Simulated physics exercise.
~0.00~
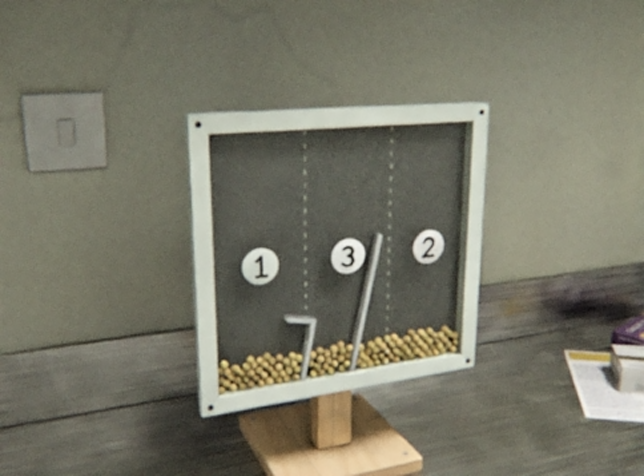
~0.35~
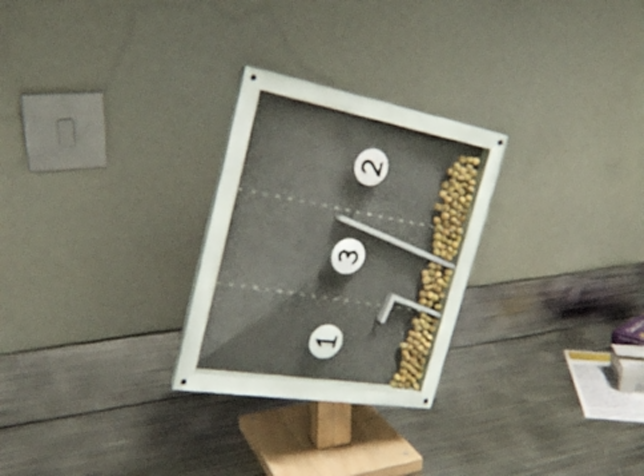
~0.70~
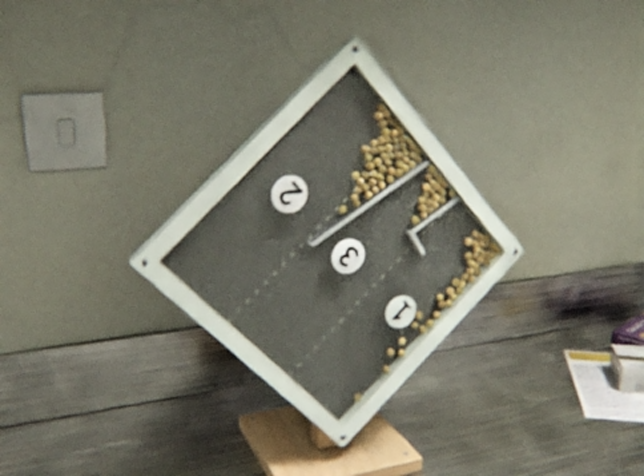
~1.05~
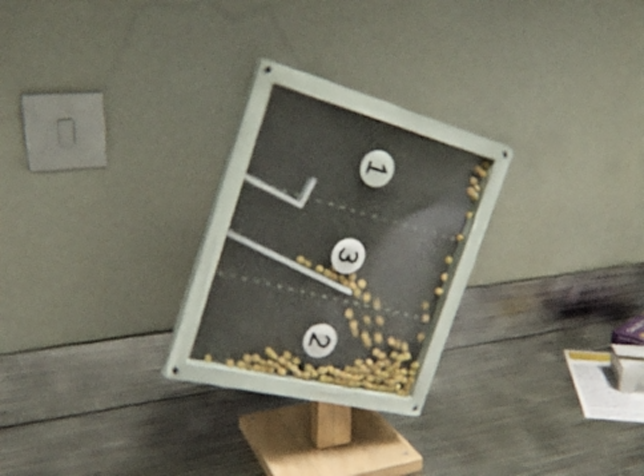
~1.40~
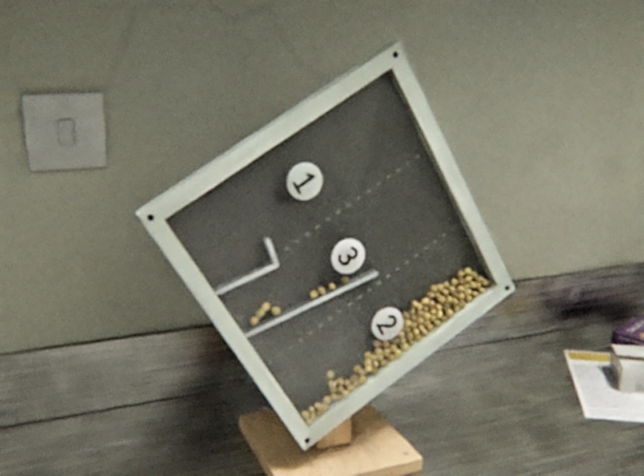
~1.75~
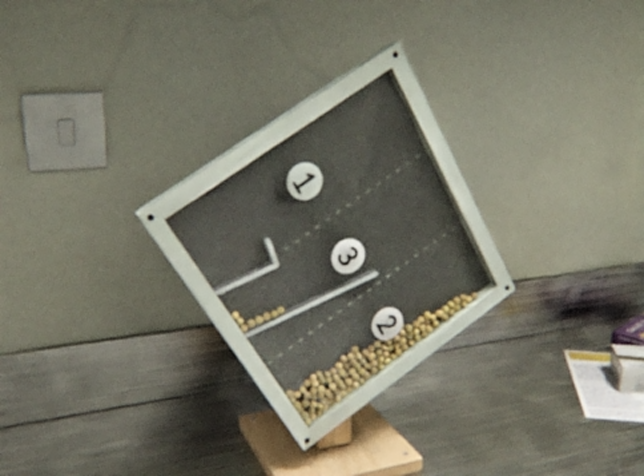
The video shows a clear-fronted, pale-framed case of tan beans turning anticlockwise on a wooden stand, the beans sliding and spilling past two inner strips. It stops tilted, with most beans settled along the lower side by the number two and a few caught behind the longer strip.
